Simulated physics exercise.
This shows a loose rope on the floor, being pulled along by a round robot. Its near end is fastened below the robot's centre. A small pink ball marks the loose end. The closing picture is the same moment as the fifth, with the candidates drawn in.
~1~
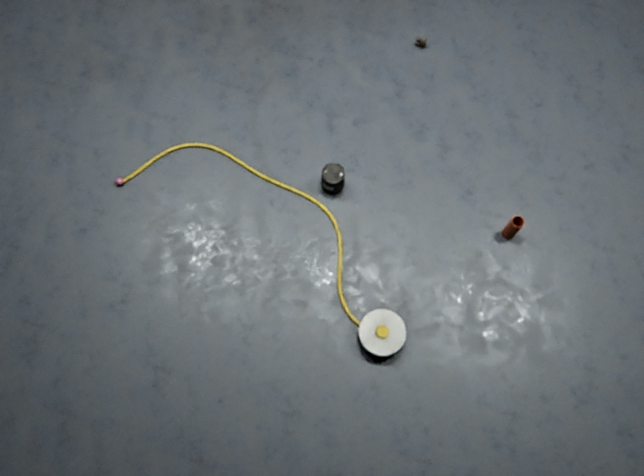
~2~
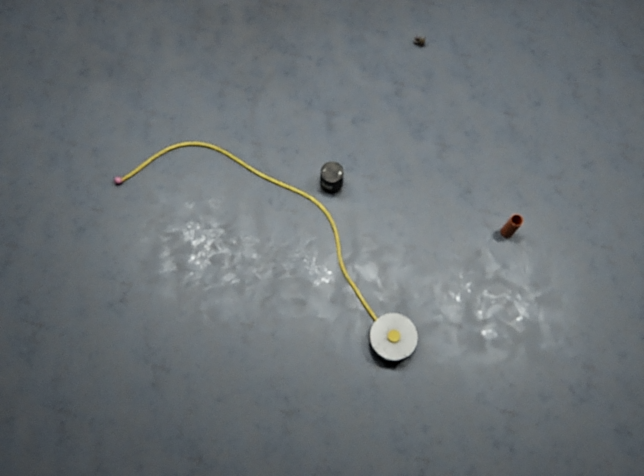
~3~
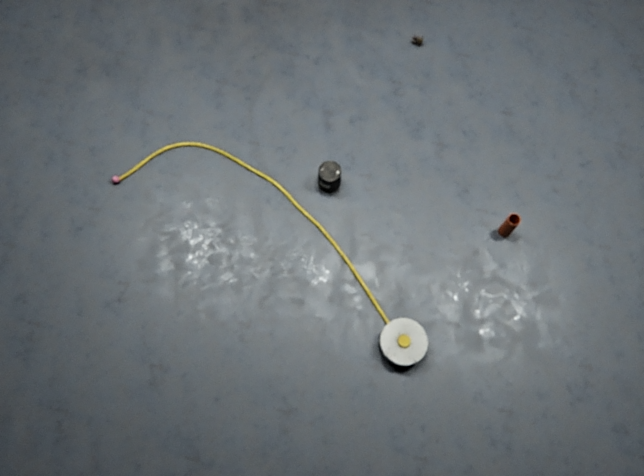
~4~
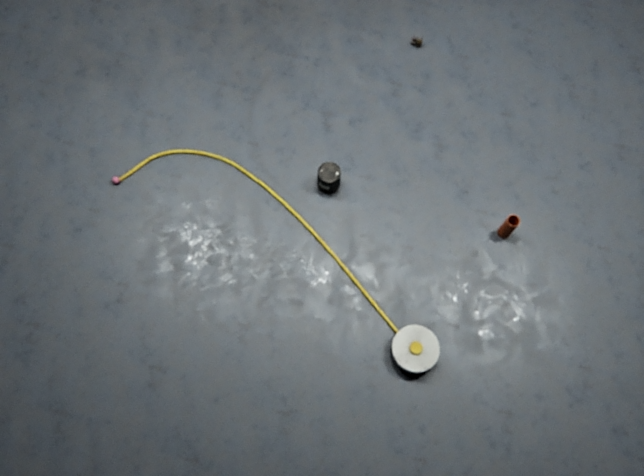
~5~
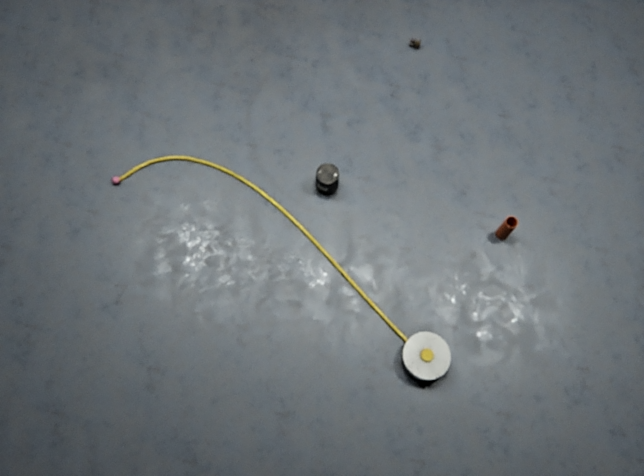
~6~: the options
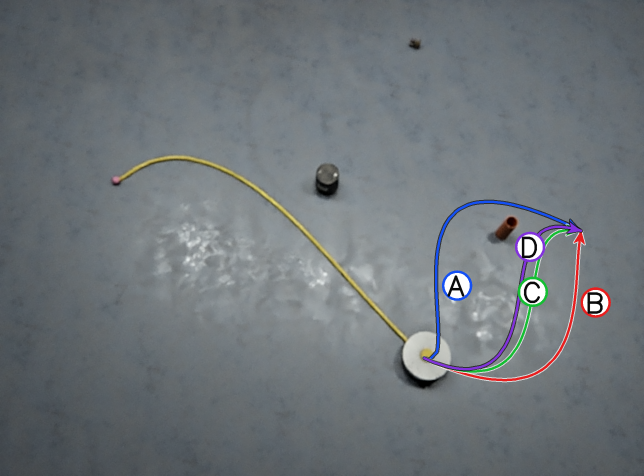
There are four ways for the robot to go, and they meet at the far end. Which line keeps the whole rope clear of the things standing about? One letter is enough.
With B nothing is caught.
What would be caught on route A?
The black keg.
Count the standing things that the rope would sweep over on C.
It sweeps one.
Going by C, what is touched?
The orange post.
On the copy, A from (424, 358) via (446, 223) to (580, 230); B from (424, 358) via (557, 355) to (581, 231); C from (424, 358) via (528, 318) to (579, 230); D from (424, 358) via (518, 306) to (581, 231).
On B. First, robot (532, 375), middle of the rope (335, 271), free end (173, 176).
Then, robot (579, 293), middle of the rope (369, 282), free end (202, 189).
Finally, robot (585, 228), middle of the rope (390, 271), free end (213, 196); nothing has been touched.
By contrast, A meets the black keg; C meets the orange post; D meets the orange post.
